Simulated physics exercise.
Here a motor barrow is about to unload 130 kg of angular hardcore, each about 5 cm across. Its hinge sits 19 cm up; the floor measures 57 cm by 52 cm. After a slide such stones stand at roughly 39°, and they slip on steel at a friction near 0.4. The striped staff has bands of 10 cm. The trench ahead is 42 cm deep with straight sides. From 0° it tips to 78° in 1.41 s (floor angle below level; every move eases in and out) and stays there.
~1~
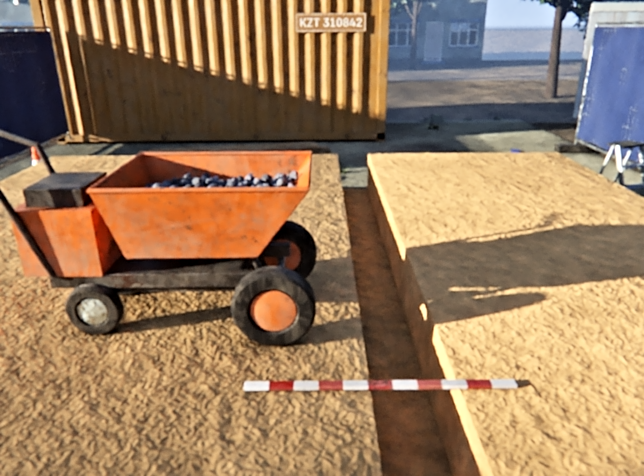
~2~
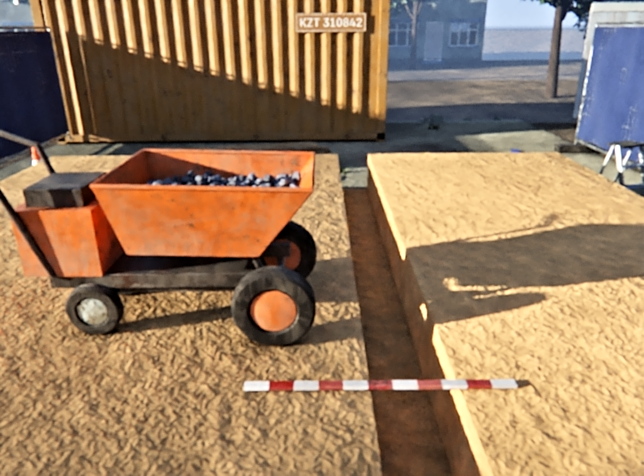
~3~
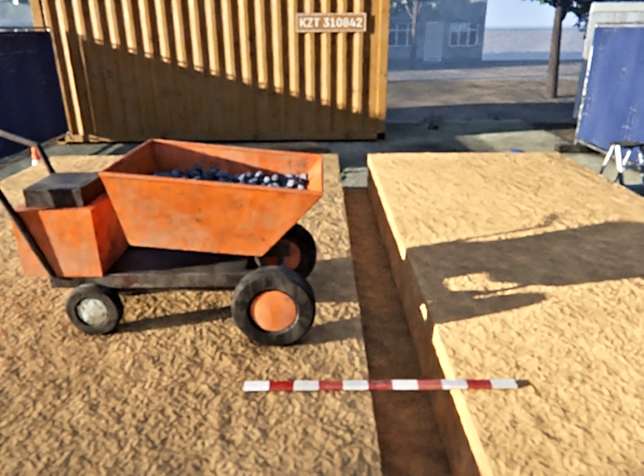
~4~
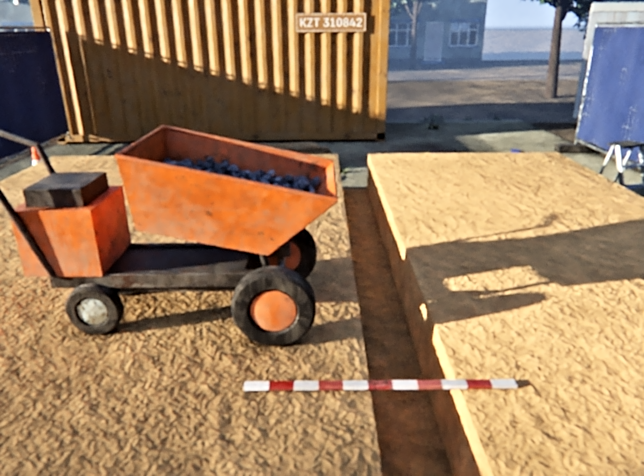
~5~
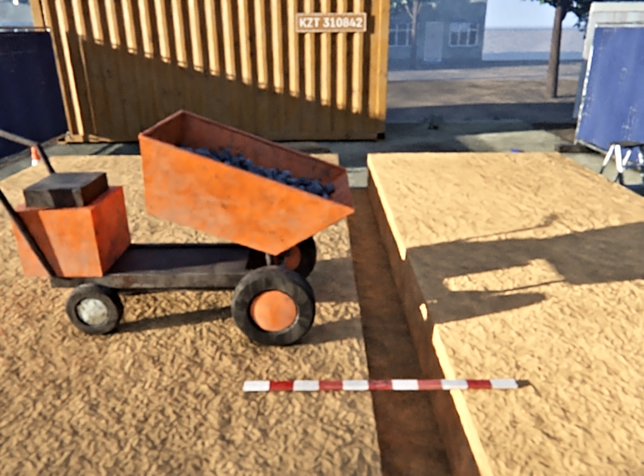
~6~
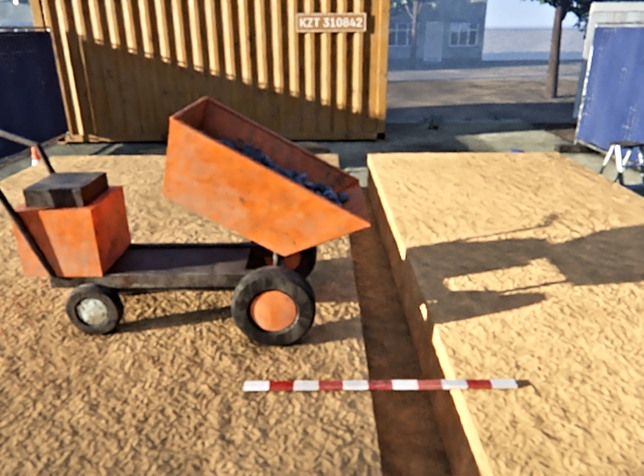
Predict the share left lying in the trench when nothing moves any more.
About 73 per cent.
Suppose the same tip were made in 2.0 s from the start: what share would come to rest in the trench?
Then about 75 per cent.
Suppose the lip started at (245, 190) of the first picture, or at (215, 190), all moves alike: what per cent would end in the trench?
First some 100, then 60 per cent.
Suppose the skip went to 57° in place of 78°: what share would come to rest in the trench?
It would be near 5 per cent.
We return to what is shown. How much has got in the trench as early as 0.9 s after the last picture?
Some 20 per cent.
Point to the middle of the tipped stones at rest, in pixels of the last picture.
Their middle is at about (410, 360).
Then, 0.5 s after the last picture the floor is at 66°, 100 % in the skip; the foremost stones are at (396, 267).
Then, 0.9 s after the last picture the floor is at 78°, 65 % in the skip, 21 % in the trench, 13 % past the trench; the foremost stones are at (489, 317).
Then, 1.3 s after the last picture the floor is at 78°, 30 % in the skip, 42 % in the trench, 28 % past the trench; the foremost stones are at (537, 304).
Then, 3.2 s after the last picture the floor is at 78°, 0 % in the skip, 73 % in the trench, 27 % past the trench; the foremost stones are at (549, 310).
